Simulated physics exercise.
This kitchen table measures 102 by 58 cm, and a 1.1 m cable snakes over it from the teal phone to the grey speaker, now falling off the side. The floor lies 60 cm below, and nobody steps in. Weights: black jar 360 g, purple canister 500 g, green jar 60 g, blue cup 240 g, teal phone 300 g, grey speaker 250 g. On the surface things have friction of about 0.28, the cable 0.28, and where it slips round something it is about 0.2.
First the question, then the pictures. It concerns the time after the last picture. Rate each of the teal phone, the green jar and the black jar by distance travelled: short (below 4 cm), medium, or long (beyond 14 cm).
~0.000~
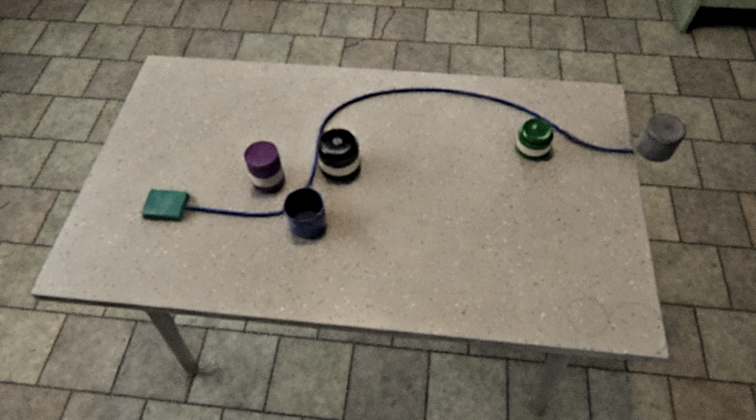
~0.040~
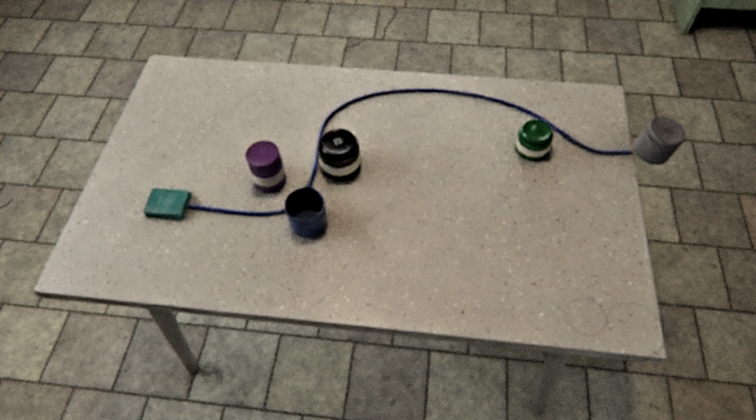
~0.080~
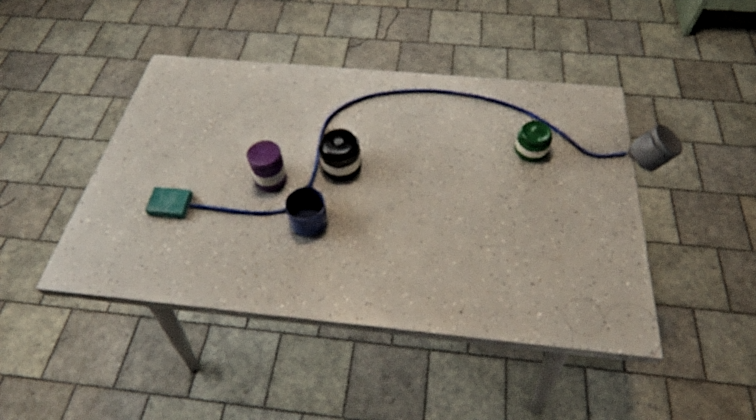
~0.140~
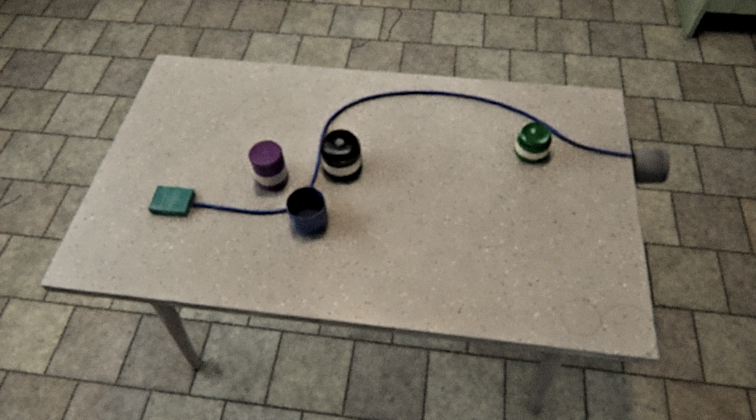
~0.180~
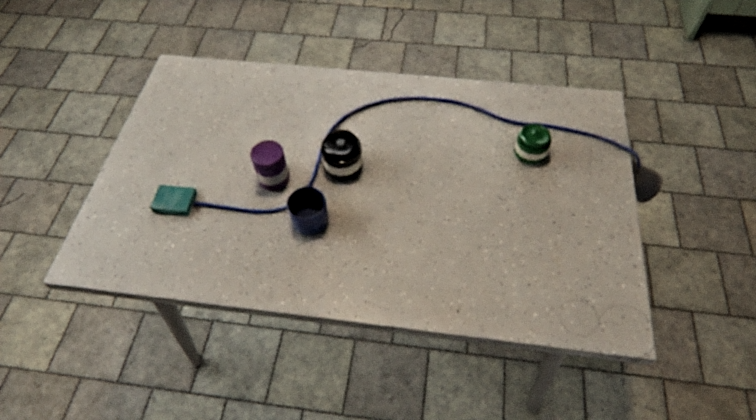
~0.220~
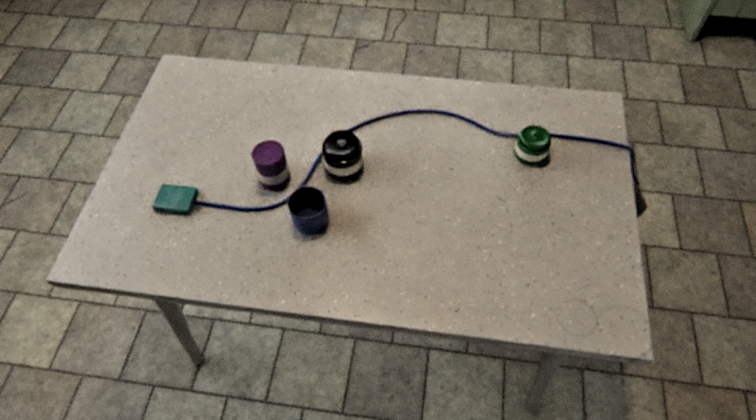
Ratings: Teal phone - long, green jar - long, black jar - medium.
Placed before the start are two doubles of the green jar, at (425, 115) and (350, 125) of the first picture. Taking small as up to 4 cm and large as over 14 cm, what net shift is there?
First: A big shift; second: A big shift.
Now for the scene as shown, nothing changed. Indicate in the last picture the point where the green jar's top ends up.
Resting point is at approximately (570, 239).
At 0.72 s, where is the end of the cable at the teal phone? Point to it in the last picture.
Close to (285, 186) in the last picture.
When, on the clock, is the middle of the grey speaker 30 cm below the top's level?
That comes at 0.44 seconds.
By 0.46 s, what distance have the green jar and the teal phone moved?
Shifts - green jar 15 cm, teal phone 10 cm.
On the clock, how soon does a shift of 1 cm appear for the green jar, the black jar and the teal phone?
Clock readings - green jar 0.30 s, black jar 0.32 s, teal phone 0.32 s.
At 0.5 s, the cable's tail end at (246, 185); green jar 14 cm off its start, teal phone 9 cm off its start, black jar 5 cm off its start.
At 0.7 s, the cable's tail end at (285, 186); green jar 23 cm off its start, teal phone 17 cm off its start, black jar 6 cm off its start.
At 1.0 s, the cable's tail end at (310, 191); green jar 23 cm off its start at (570, 239), teal phone 21 cm off its start at (289, 192), black jar 6 cm off its start at (356, 167).
At 1.2 s, the cable's tail end at (337, 175); teal phone 27 cm off its start, green jar 23 cm off its start, black jar 7 cm off its start.
At 2.4 s, the cable's tail end at (337, 175); teal phone 27 cm off its start at (318, 179), green jar 23 cm off its start at (570, 239), black jar 7 cm off its start at (358, 168), grey speaker over the edge.
